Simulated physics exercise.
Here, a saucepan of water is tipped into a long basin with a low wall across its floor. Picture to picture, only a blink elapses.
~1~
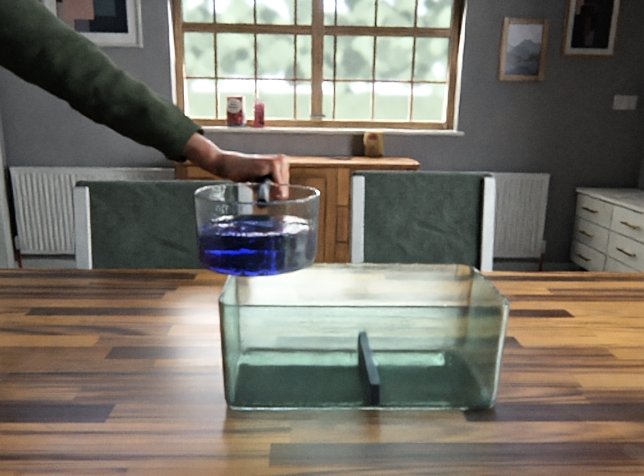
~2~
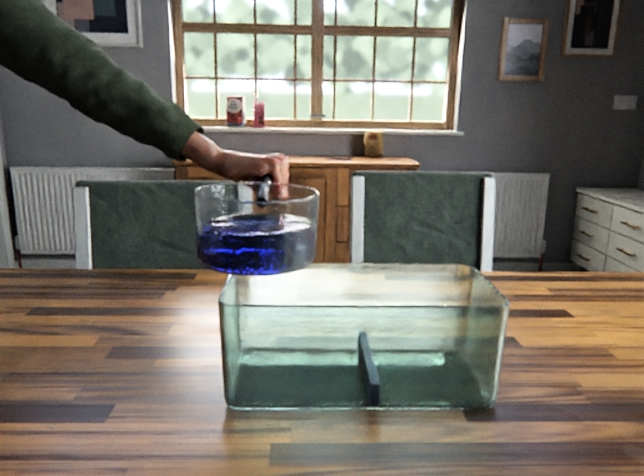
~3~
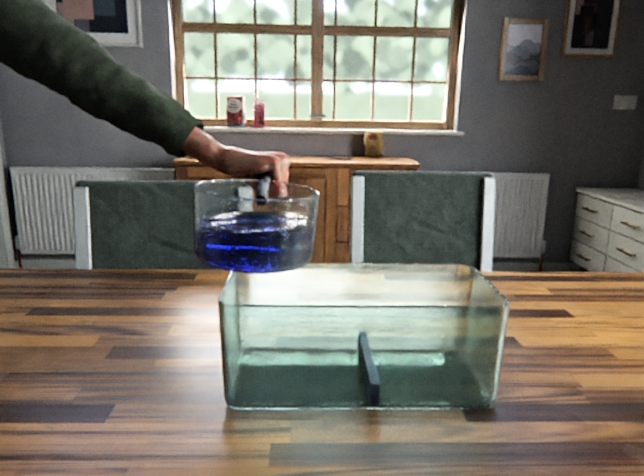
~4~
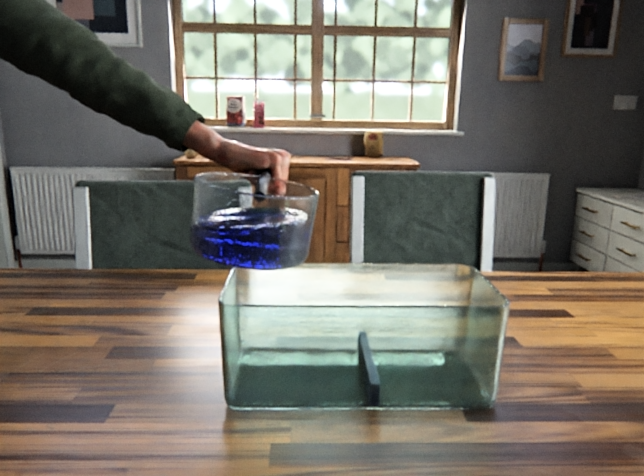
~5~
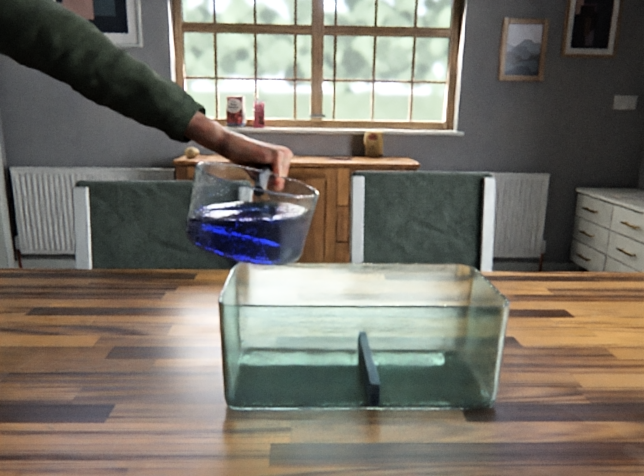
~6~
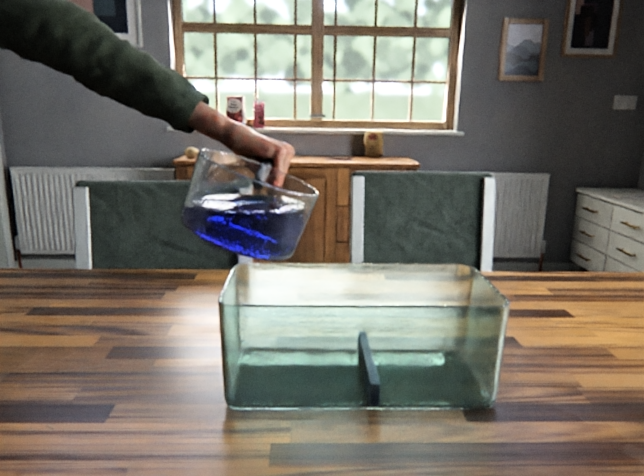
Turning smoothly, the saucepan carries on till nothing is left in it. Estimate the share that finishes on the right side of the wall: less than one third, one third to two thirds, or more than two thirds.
Upwards of two thirds.
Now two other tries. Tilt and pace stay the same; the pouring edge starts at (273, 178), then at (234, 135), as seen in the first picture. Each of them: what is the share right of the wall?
It works out to around 50 % and then around 15 %.
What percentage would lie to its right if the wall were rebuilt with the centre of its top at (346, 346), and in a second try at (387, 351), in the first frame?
With the first placement it is 90 %, with the second 70 %.
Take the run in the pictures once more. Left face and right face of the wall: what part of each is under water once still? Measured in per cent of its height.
Once still, it is 20 % on the left and 80 % on the right.
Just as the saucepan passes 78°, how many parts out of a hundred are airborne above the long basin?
It's close to 25 percent.
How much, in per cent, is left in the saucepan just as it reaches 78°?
Around 75 percent remains.
A moment on, the saucepan is tipped on its side and 73 per cent is still to pour, 0 is left of the wall and 0 right of it.
Next, the saucepan is tipped right over and 17 per cent is still to pour, 1 is left of the wall and 58 right of it.
Then the saucepan is tipped right over and 2 per cent is still to pour, 15 is left of the wall and 75 right of it.
Later the saucepan is tipped right over and 0 per cent is still to pour, 18 is left of the wall and 79 right of it.
In the end 19 per cent lies left of the wall, 79 right of it and 3 outside.
